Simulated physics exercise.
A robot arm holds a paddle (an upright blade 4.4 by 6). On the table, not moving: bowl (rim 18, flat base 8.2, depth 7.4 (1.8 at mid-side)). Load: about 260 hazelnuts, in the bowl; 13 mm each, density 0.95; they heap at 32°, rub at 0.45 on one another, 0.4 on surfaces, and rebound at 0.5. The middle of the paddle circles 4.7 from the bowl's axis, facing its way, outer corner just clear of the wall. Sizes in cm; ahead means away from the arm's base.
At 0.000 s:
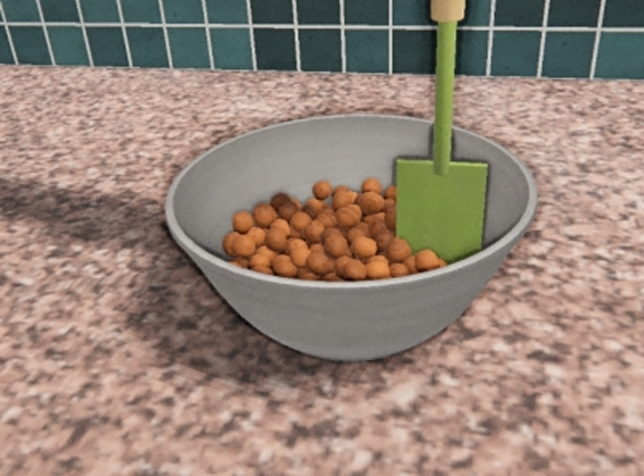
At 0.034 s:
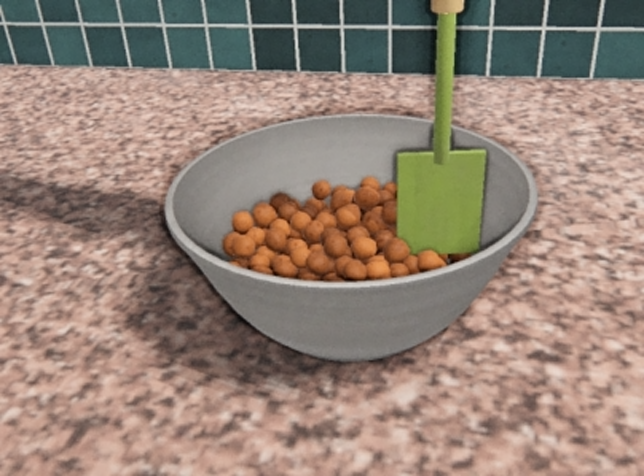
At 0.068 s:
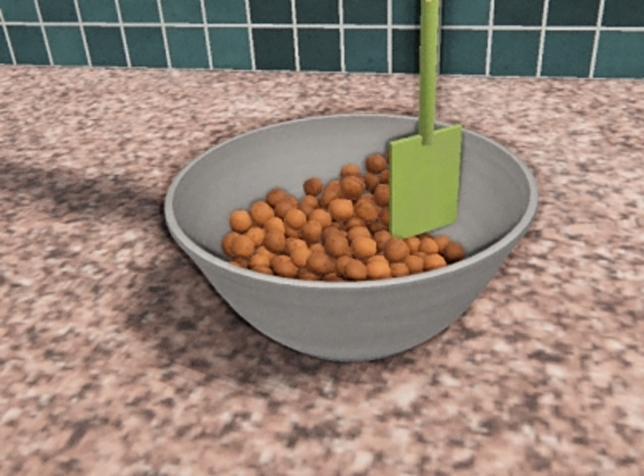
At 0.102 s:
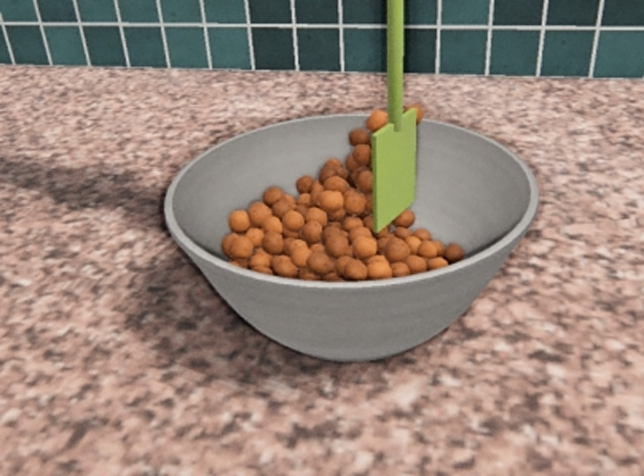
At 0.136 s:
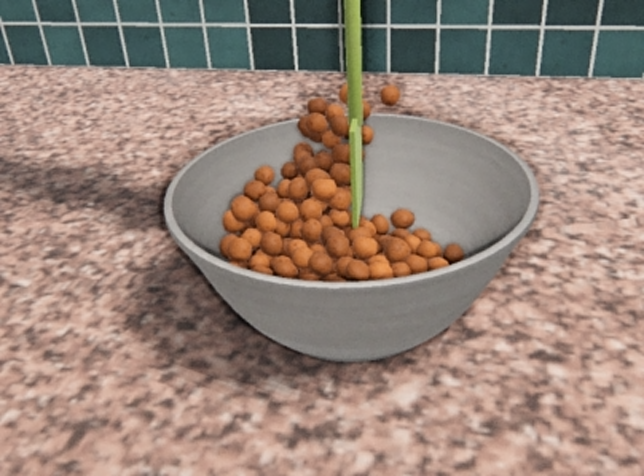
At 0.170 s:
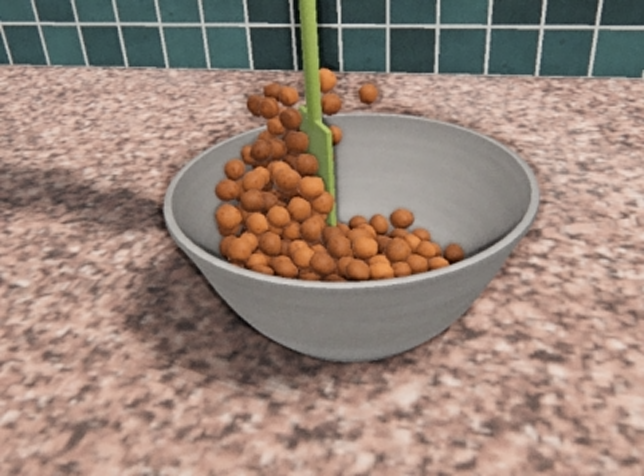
A green paddle sweeps left through a gray bowl, pushing brown balls into a rising heap.
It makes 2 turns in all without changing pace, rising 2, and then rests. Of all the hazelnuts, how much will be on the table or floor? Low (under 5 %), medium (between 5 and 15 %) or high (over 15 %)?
On the table or floor the share is high, over 15 %.
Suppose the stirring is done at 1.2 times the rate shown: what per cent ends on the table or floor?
About 30 per cent.
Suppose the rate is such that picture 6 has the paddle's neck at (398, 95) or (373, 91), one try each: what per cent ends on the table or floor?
About 5 and 10 per cent.
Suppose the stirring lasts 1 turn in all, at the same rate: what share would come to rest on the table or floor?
It would be near 15 per cent.
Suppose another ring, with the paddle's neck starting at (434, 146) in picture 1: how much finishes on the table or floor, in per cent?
Some 25 per cent.
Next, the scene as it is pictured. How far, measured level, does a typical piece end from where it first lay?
Some 3 cm.
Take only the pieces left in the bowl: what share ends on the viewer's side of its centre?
Some 50 per cent.
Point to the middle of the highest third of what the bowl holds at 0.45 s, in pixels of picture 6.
Near (454, 225).
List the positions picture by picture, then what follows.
The first frame shows the paddle neck at (443, 134), 0° round; upper third of the load around (341, 239), from x 230 to 470, top at y 190; 260 in the bowl.
The second frame shows the paddle neck at (442, 125), 12° round; upper third of the load around (344, 234), from x 230 to 465, top at y 190.
The third frame shows the paddle neck at (427, 107), 40° round; upper third of the load around (348, 220), from x 230 to 460, top at y 155.
The fourth frame shows the paddle neck at (395, 95), 68° round; upper third of the load around (337, 216), from x 230 to 465, top at y 115.
The fifth frame shows the paddle neck at (355, 90), 96° round; upper third of the load around (317, 207), from x 230 to 465, top at y 95.
The sixth frame shows the paddle neck at (313, 92), 124° round; upper third of the load around (290, 201), from x 225 to 465, top at y 80; 258 in the bowl, 2 in flight or on the tool.
After 0.45 s, 356° round, highest piece 10 above the table; 217 in the bowl, 31 on the table or floor, 12 in flight or on the tool.
After 0.73 s, 228° round, highest piece 7 above the table; 201 in the bowl, 59 on the table or floor.
After 1.07 s, 0° round, highest piece 5 above the table; 201 in the bowl, 59 on the table or floor.
After 1.77 s, 0° round, highest piece 5 above the table; 201 in the bowl, 59 on the table or floor.
In the end, 201 in the bowl, 59 on the table or floor. That is 23 % on the table or floor.
